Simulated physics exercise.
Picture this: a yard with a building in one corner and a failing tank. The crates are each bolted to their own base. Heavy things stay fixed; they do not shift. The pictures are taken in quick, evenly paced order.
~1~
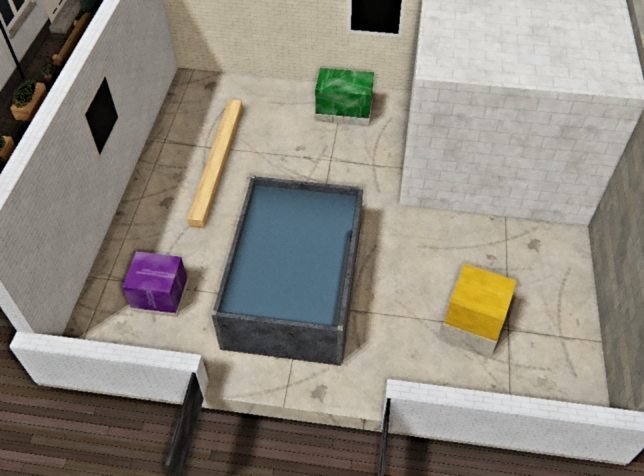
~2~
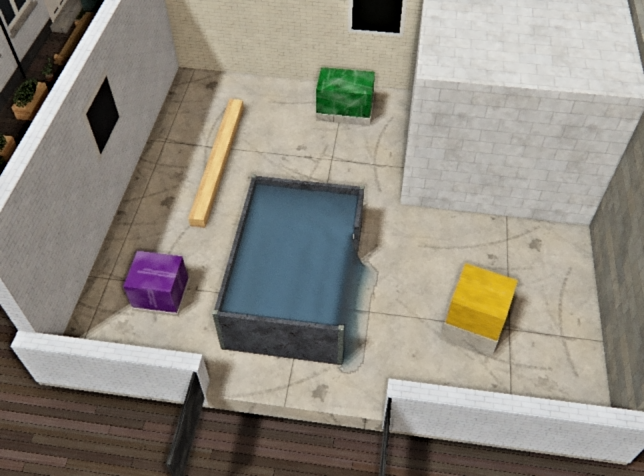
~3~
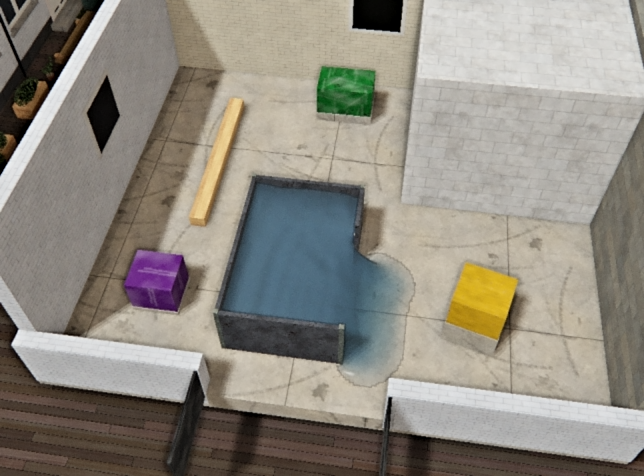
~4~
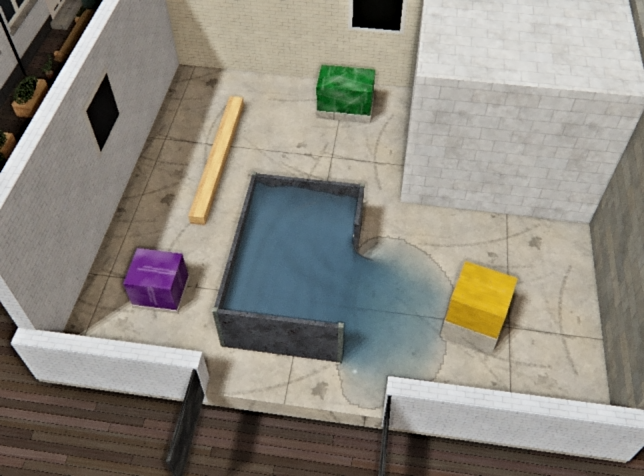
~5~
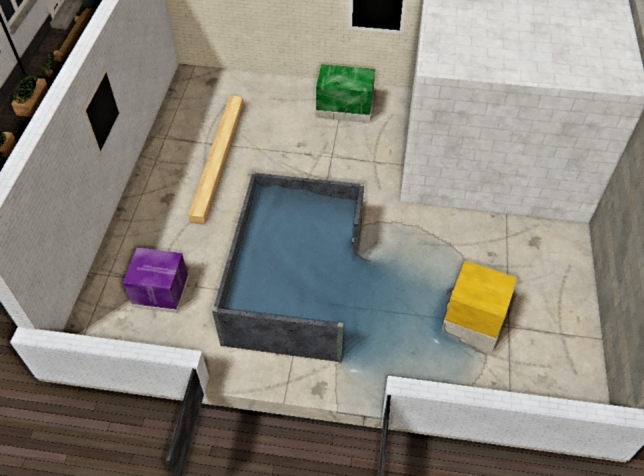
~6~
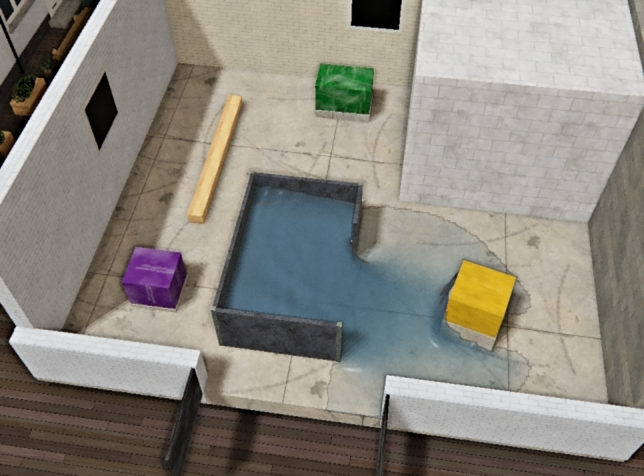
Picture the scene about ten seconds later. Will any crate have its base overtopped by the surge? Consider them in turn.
The purple crate will be out of the water's reach, the yellow crate will be within the water's reach, the green crate will be out of the water's reach.
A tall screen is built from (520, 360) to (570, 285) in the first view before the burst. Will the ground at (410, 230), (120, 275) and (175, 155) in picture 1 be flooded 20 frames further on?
As listed: Under water, free of water, no water.
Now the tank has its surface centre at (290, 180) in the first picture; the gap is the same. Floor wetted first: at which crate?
That would be the one in yellow.
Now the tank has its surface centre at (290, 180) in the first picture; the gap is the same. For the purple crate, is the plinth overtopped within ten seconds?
I reckon the purple crate is overrun.
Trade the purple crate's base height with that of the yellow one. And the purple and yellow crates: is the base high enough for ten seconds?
I reckon the purple crate is left unharmed but the yellow crate is inundated.
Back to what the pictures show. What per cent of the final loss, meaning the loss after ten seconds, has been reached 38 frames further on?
Around 45 % of the total, roughly.
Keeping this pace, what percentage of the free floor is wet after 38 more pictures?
Close to 60 percent, by my reckoning.
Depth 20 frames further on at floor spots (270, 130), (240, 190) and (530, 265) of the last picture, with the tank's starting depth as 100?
I'd say around 0 per cent, then 0 per cent, then 25 per cent.
A moment on, water covers 30 % of the floor; the purple crate not reached, the yellow crate water round its plinth, the green crate not reached.
Next, water covers 30 % of the floor; the purple crate not reached, the yellow crate water round its plinth, the green crate not reached.
Then, water covers 40 % of the floor; the purple crate not reached, the yellow crate water round its plinth, the green crate not reached.
Later, water covers 60 % of the floor; the purple crate water round its plinth, the yellow crate water round its plinth, the green crate water round its plinth.
In the end, water covers 85 % of the floor; the purple crate stayed above the water, the yellow crate was topped, the green crate stayed above the water.
